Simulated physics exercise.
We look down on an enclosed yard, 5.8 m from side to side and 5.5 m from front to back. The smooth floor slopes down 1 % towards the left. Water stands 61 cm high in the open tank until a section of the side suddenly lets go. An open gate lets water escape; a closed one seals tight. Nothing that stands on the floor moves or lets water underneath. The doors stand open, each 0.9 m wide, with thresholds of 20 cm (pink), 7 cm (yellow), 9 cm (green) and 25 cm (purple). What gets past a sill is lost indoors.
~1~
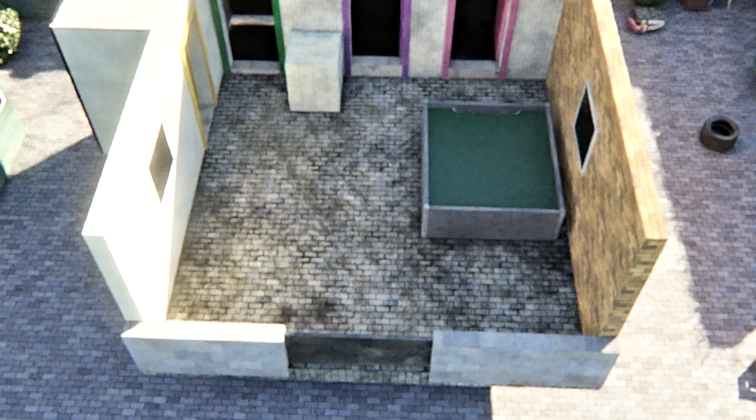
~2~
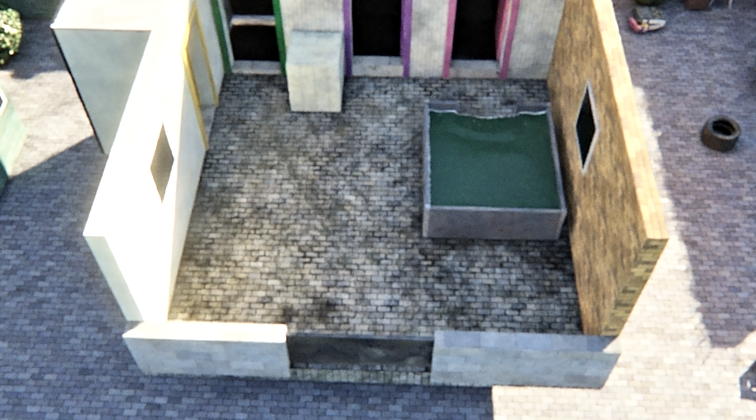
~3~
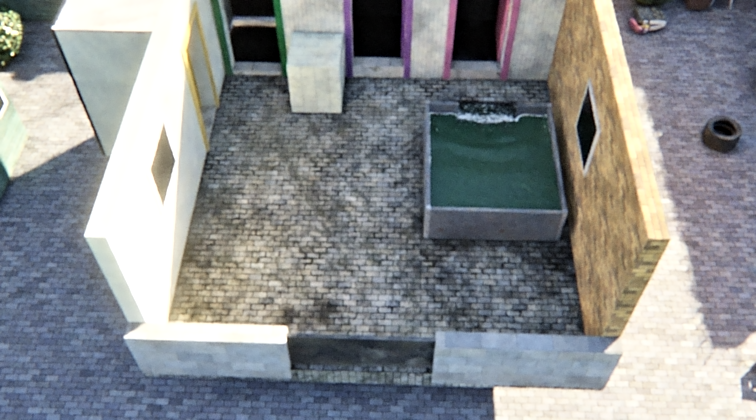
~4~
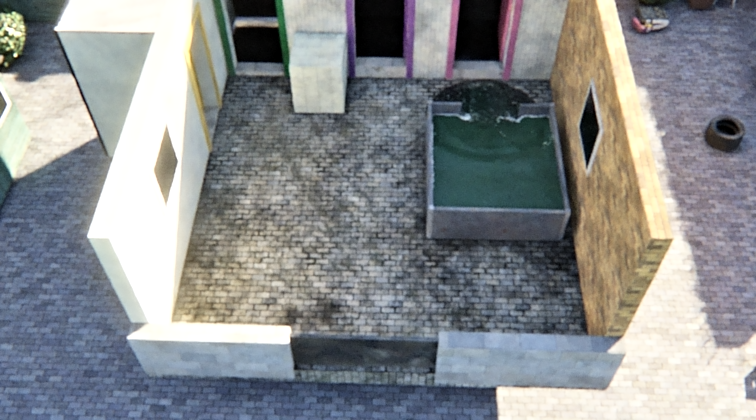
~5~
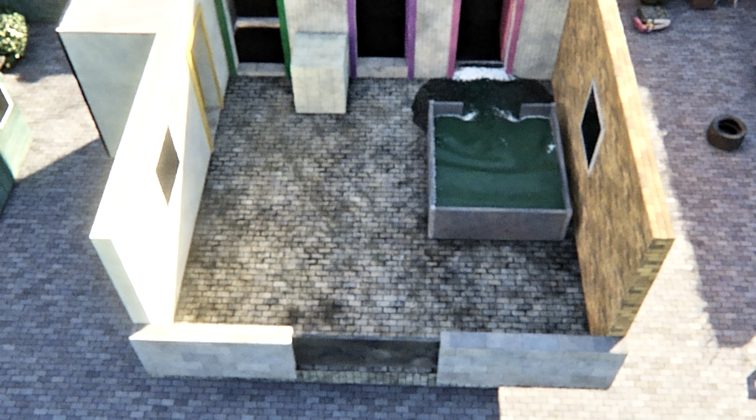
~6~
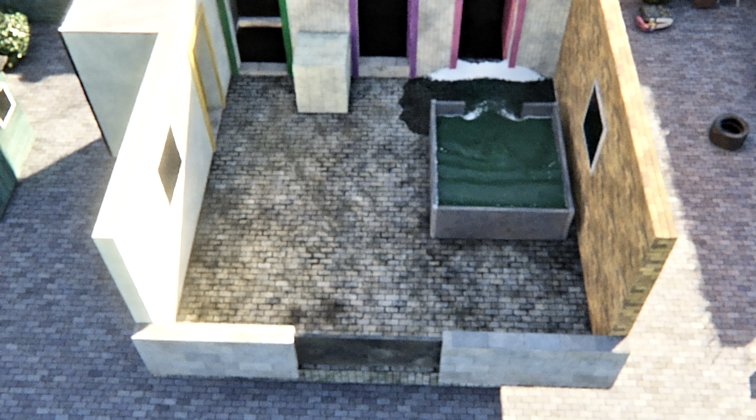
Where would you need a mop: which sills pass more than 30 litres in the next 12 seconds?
Within that time: At the pink door it passes the limit; at the yellow door it keeps below the limit; at the green door it stays under the limit; at the purple door it keeps below the limit.
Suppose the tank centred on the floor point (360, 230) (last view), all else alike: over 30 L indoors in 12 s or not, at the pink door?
Then: Pink below.
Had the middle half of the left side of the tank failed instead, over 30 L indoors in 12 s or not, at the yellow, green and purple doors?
Against that limit: Yellow over, green over, purple not over.
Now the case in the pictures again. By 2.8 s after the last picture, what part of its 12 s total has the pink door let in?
About 85 per cent.
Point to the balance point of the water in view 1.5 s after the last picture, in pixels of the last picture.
Around (485, 151).
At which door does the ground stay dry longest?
The yellow one.
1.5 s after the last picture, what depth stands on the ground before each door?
Depths in cm: Pink 37, yellow 0, green 4, purple 12.
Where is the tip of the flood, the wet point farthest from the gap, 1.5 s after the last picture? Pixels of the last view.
At about (230, 80).
Then, 0.7 s after the last picture water covers 15 % of the floor and is deepest (38 cm) near (553, 84); pink door 38 cm at the sill, 64 L in, yellow door not reached, green door not reached, purple door 11 cm at the sill, 0 L in.
Then, 1.5 s after the last picture water covers 20 % of the floor and is deepest (36 cm) near (492, 83); pink door 37 cm at the sill, 146 L in, yellow door not reached, green door 4 cm at the sill, 0 L in, purple door 12 cm at the sill, 0 L in.
Then, 2.8 s after the last picture water covers 45 % of the floor and is deepest (28 cm) near (350, 81); pink door 26 cm at the sill, 219 L in, yellow door 4 cm at the sill, 0 L in, green door 4 cm at the sill, 0 L in, purple door 16 cm at the sill, 0 L in.
Then, 6.3 s after the last picture water covers 90 % of the floor and is deepest (20 cm) near (360, 88); pink door 17 cm at the sill, 252 L in, yellow door 4 cm at the sill, 0 L in, green door 3 cm at the sill, 0 L in, purple door 16 cm at the sill, 0 L in.
Then, 11.3 s after the last picture water covers 95 % of the floor and is deepest (12 cm) near (349, 95); pink door 9 cm at the sill, 252 L in, yellow door 7 cm at the sill, 0 L in, green door 4 cm at the sill, 0 L in, purple door 9 cm at the sill, 0 L in.
